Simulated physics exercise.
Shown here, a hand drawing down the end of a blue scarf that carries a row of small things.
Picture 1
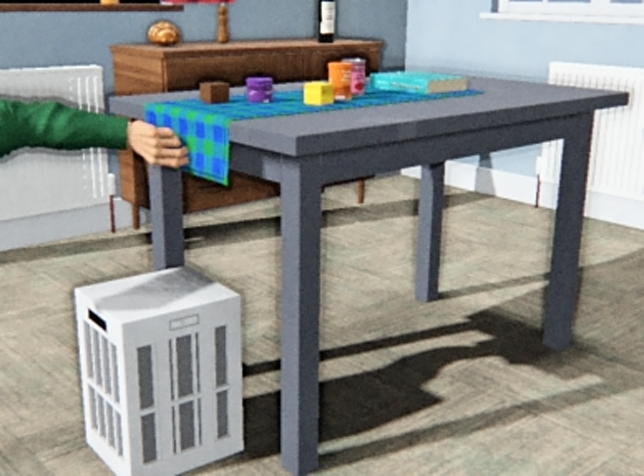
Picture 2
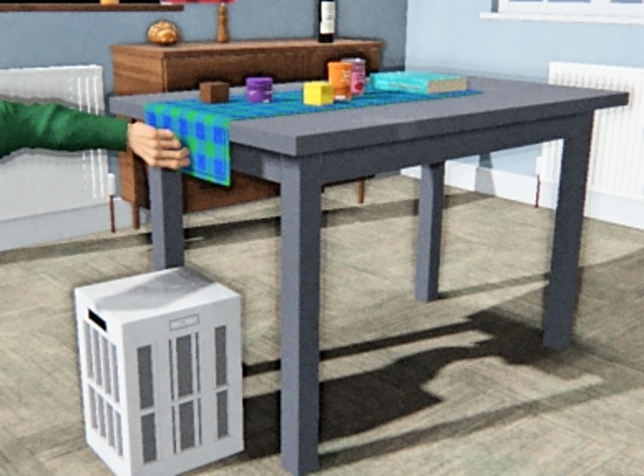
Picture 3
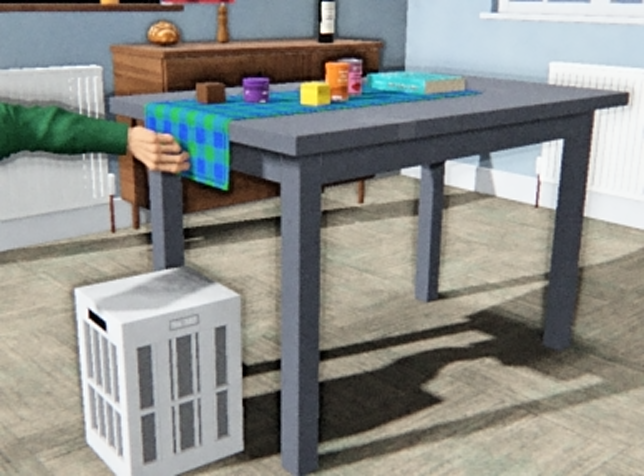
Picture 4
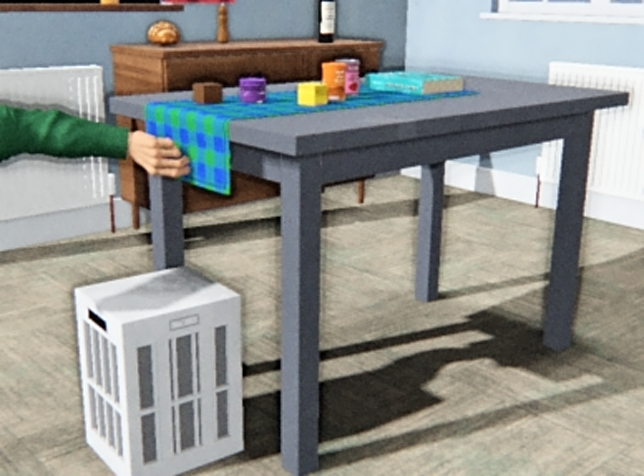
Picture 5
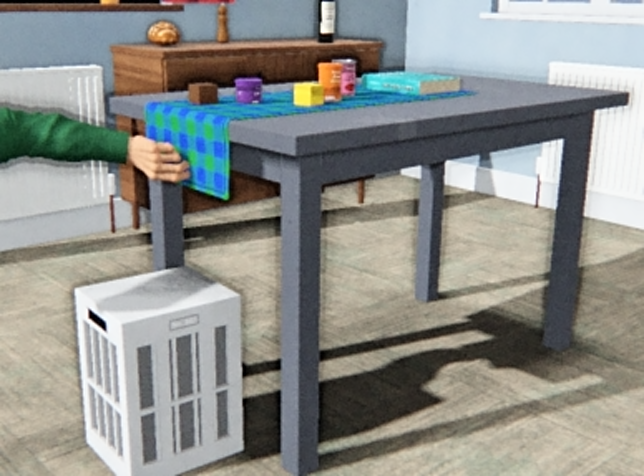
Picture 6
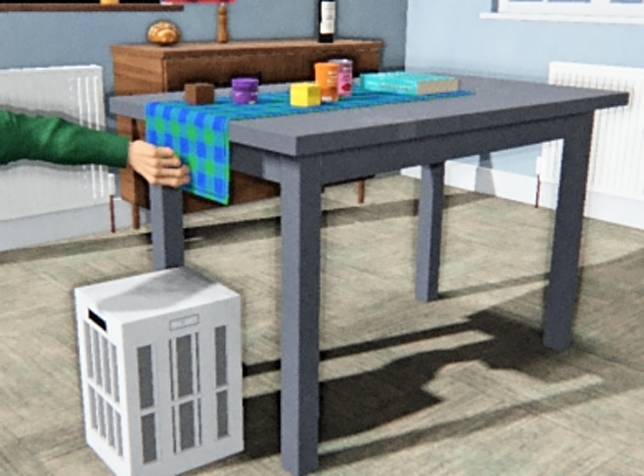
In a room with a grey table, a green-sleeved hand at the left slowly draws down the end of a blue and green checked cloth, and the small cube, pots and cans on it shift slightly left.
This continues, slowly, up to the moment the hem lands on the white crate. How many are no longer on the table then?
The count of fallen things is two.
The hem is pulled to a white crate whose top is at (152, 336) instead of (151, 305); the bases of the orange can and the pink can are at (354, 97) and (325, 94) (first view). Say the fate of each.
The orange can remains up, the pink can holds on.
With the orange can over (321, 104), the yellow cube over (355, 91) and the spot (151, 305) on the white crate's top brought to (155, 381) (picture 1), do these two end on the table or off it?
The orange can comes down; the yellow cube remains up.
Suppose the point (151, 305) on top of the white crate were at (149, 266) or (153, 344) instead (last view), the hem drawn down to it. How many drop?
Over the edge go 1 and 4.
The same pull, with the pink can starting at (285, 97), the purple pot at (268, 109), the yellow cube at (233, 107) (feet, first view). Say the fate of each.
The pink can holds on, the purple pot is carried off, the yellow cube falls.
Soon after, hem near (186, 224); all still up.
After that, hem near (186, 264); brown cube gone.
In the end, hem on the crate; brown cube and purple pot gone. It carries off two.
